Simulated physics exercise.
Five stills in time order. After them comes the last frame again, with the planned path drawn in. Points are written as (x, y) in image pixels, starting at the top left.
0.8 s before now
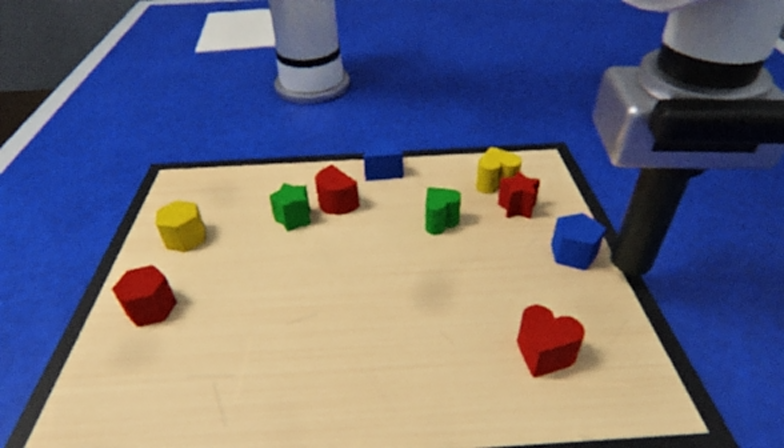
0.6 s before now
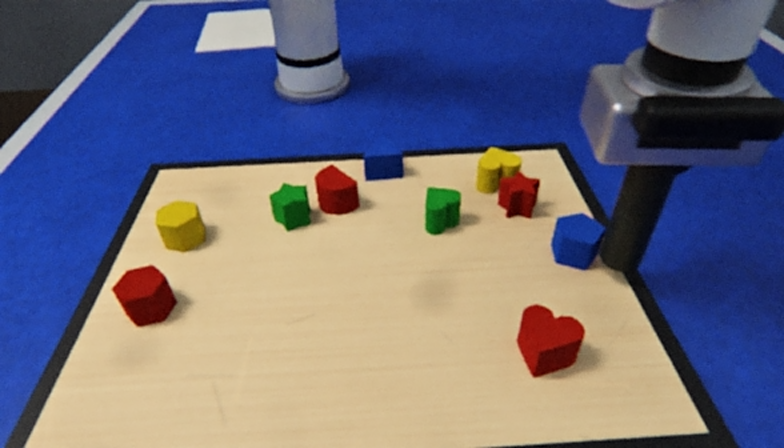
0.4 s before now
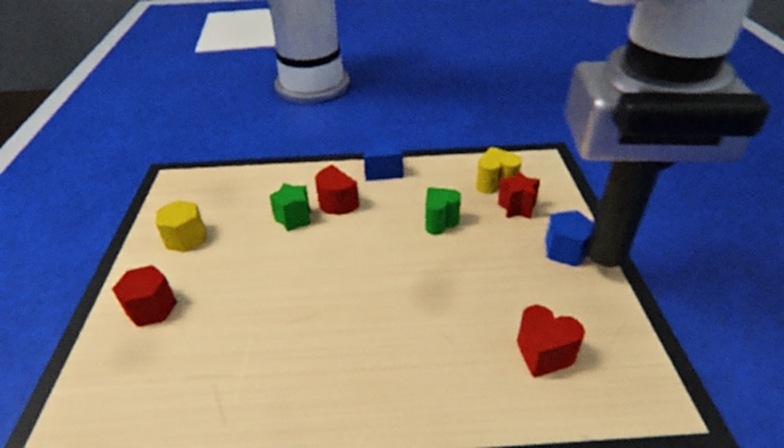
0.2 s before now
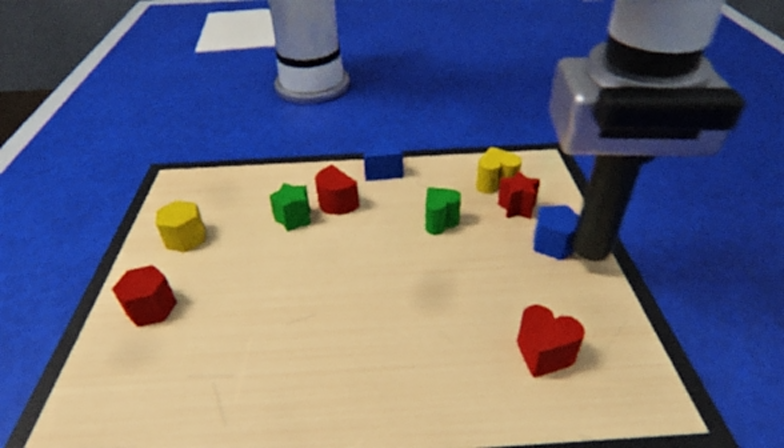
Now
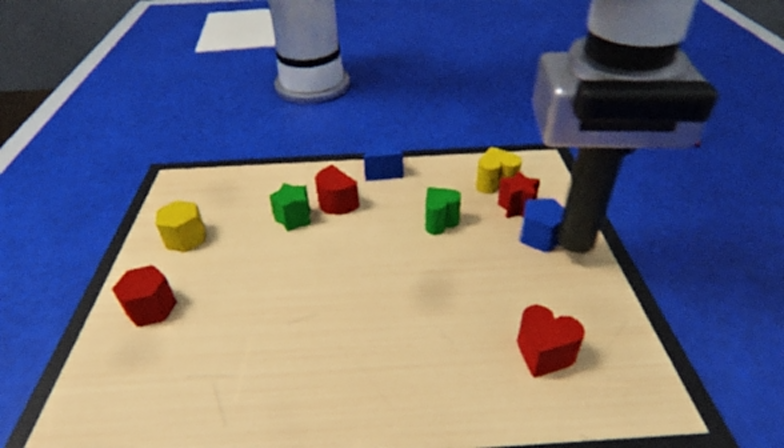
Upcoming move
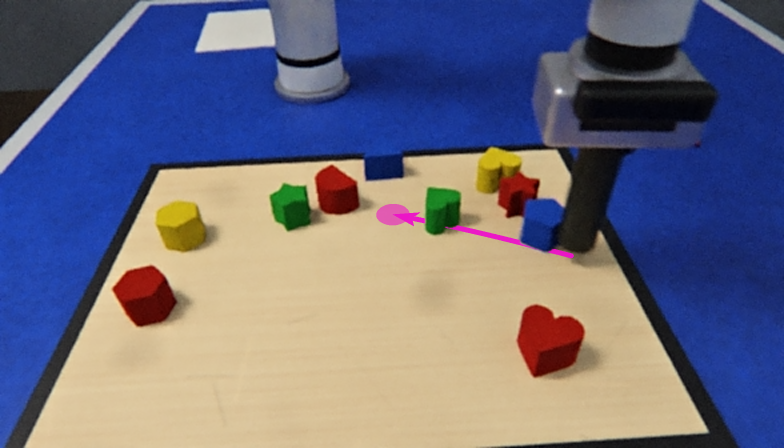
A robot arm's dark rod moves left and pushes the blue block across the board.
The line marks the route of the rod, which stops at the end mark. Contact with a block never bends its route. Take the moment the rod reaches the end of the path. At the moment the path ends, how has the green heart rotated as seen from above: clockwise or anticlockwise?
Looking down, my answer is that the green heart rotates anticlockwise.
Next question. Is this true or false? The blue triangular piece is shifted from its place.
The statement is false.
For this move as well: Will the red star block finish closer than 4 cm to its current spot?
Final answer: Yes.
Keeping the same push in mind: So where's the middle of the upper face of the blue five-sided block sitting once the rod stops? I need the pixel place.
Pixel (479, 181).
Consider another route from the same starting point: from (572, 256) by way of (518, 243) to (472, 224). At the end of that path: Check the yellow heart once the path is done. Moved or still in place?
It will end up elsewhere.
The drawn path runs in a line from (572, 256) to (393, 214).
The first path, step by step. One third of the way, rod at (510, 225); red star block at (509, 171), turned 30° clockwise; blue five-sided block at (496, 189), turned 50° clockwise.
Two thirds of the way, rod at (450, 211); green heart at (417, 194), turned 15° anticlockwise; red star block at (509, 170), turned 50° clockwise; blue five-sided block at (479, 181), turned 95° clockwise.
At the end, rod at (392, 200); red half-round block at (331, 178); blue triangular piece not moved; green heart at (362, 189), turned 55° anticlockwise; red star block at (509, 170), turned 50° clockwise; blue five-sided block at (479, 181), turned 95° clockwise.
